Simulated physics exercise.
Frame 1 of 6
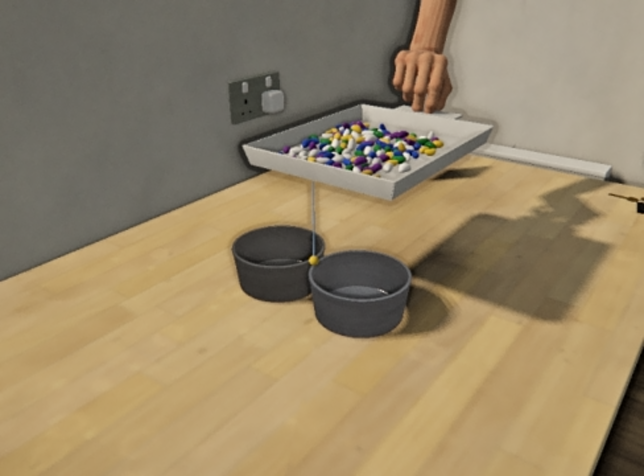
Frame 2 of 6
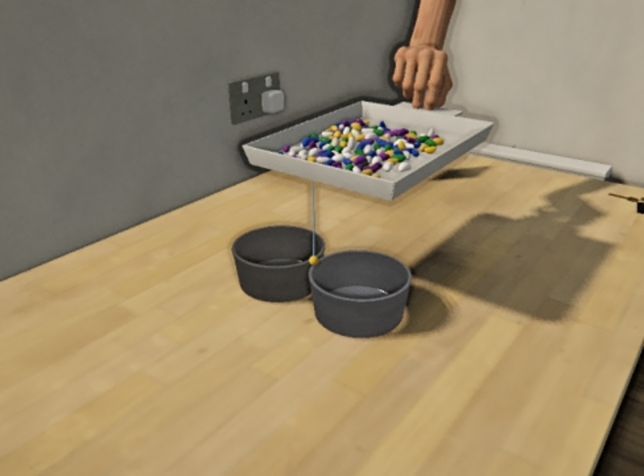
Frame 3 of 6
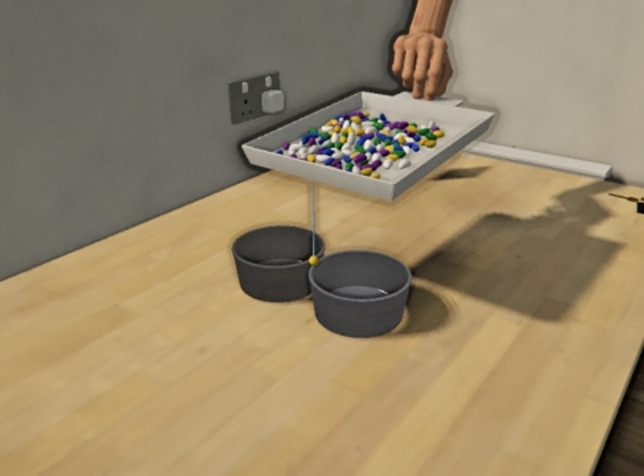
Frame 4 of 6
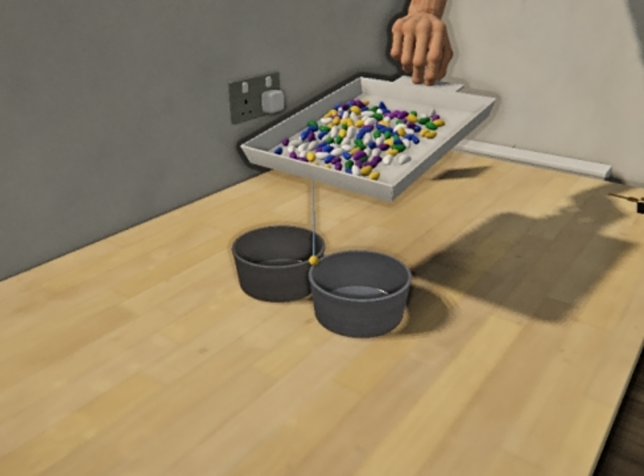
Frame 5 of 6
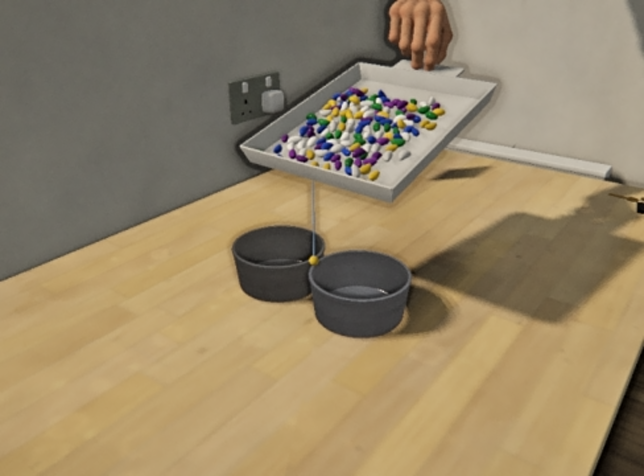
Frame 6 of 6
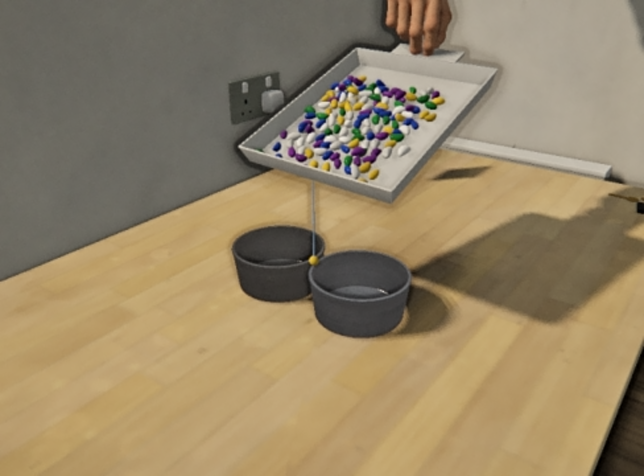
A hand steadily tilts a tray of colourful jelly beans above two dark round dishes.
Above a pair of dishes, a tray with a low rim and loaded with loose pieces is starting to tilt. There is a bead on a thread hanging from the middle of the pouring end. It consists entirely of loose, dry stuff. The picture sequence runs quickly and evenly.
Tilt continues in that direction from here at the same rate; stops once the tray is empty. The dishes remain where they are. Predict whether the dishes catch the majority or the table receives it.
I expect the dishes to end up with a lesser share of the load.
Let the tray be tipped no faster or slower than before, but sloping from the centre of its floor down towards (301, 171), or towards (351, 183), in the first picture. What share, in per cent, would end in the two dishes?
I'd put it at some 10 % and then some 10 %.
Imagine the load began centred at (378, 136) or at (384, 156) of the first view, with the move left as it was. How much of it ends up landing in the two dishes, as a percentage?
Near 0 % and 0 %.
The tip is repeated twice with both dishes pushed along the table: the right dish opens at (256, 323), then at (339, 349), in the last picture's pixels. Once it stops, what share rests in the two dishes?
Some 20 percent in the first case, 50 percent in the second.
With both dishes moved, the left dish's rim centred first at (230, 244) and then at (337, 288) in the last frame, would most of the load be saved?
So that's a lesser portion the first time round, a lesser portion the second.
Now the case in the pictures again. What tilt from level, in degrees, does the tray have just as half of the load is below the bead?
Close to 115° of tilt at that moment.
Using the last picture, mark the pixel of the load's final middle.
I'd mark it at roughly (281, 344).
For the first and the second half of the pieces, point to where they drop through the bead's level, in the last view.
First close to (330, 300), next close to (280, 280).
Soon, tray tipped steeply; nearly all on the tray; a stray few in the air.
A while on, tray tipped right over; nearly all on the tray; a stray few outside both.
Towards the end, tray tipped past a quarter turn; all outside both.
Finally, tray tipped past a quarter turn; a stray few in the right dish; none in the left dish; nearly all outside both.
